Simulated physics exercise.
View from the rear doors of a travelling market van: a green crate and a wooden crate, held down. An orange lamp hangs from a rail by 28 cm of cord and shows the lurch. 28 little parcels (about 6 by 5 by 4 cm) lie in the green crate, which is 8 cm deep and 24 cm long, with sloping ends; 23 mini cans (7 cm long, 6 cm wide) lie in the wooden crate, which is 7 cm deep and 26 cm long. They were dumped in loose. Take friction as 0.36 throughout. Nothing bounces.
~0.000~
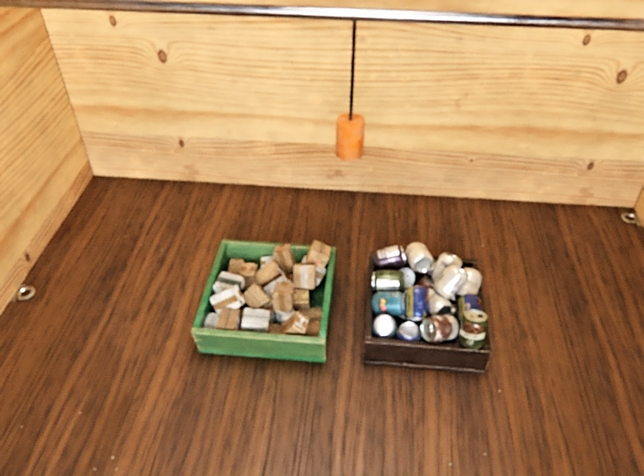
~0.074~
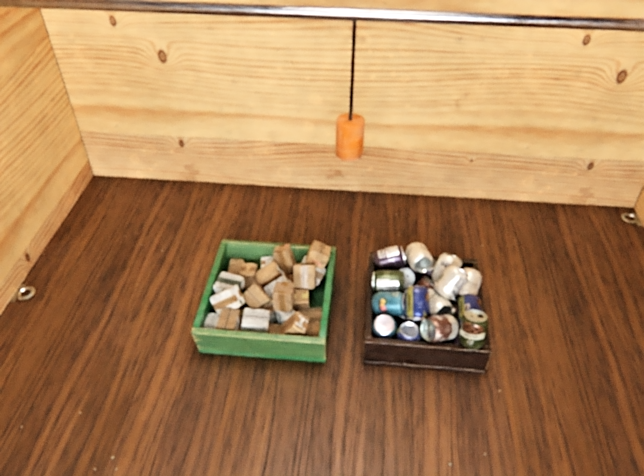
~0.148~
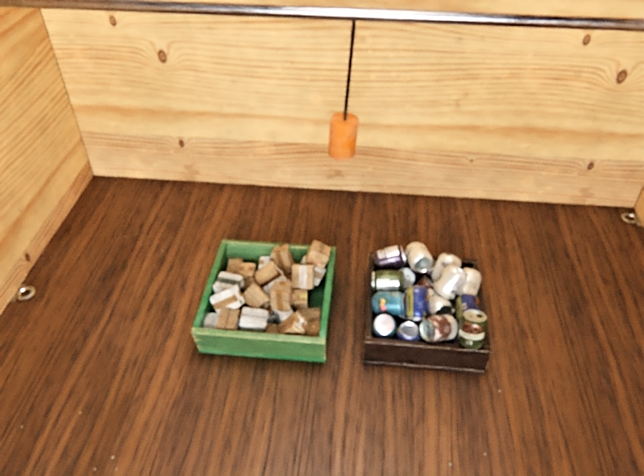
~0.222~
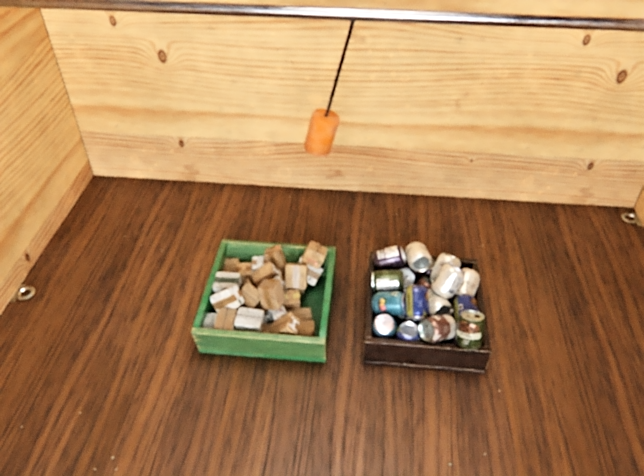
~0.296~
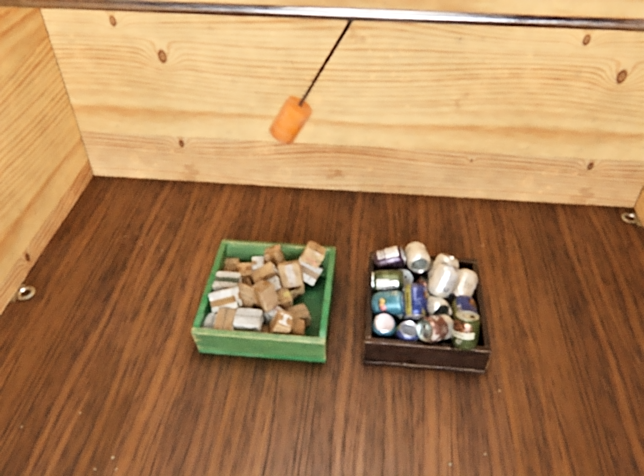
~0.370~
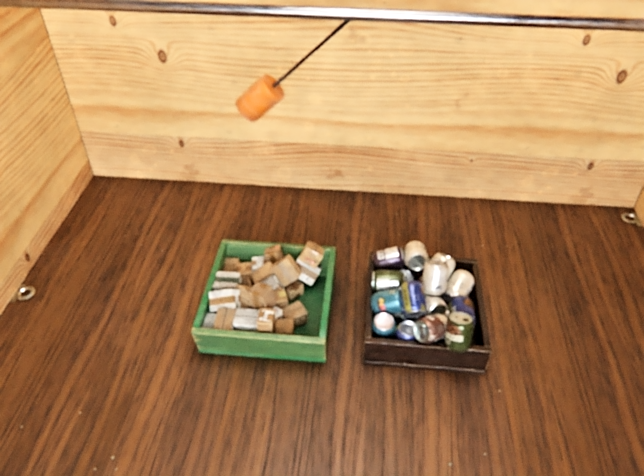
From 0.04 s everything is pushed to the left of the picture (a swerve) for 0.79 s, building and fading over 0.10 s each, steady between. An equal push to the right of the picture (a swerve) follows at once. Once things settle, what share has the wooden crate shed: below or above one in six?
Out of the wooden crate go more than one in six of the mini cans.
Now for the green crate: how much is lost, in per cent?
About: Green crate 0 per cent.
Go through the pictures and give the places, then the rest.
In the first frame (we follow the rim corner now nearest the camera), wooden crate at (488, 346); green crate at (322, 337); lamp swung 0°; nothing out yet.
In the second frame, wooden crate at (488, 346); lamp swung 0°.
In the third frame, wooden crate at (488, 346); lamp swung 3°.
In the fourth frame, wooden crate at (488, 346); lamp swung 14°.
In the fifth frame, wooden crate at (488, 346); lamp swung 29°.
In the sixth frame, wooden crate at (488, 346); green crate at (322, 337); lamp swung 46°; nothing out yet.
After 0.67 s, 0 of 28 out of the green crate and 2 of 23 out of the wooden crate.
After 1.04 s, 0 of 28 out of the green crate and 3 of 23 out of the wooden crate.
After 1.56 s, 0 of 28 out of the green crate and 10 of 23 out of the wooden crate.
Final count (at 2.22 s), 0 of 28 out of the green crate and 11 of 23 out of the wooden crate. Asked share, 11 of 23, 48 per cent.
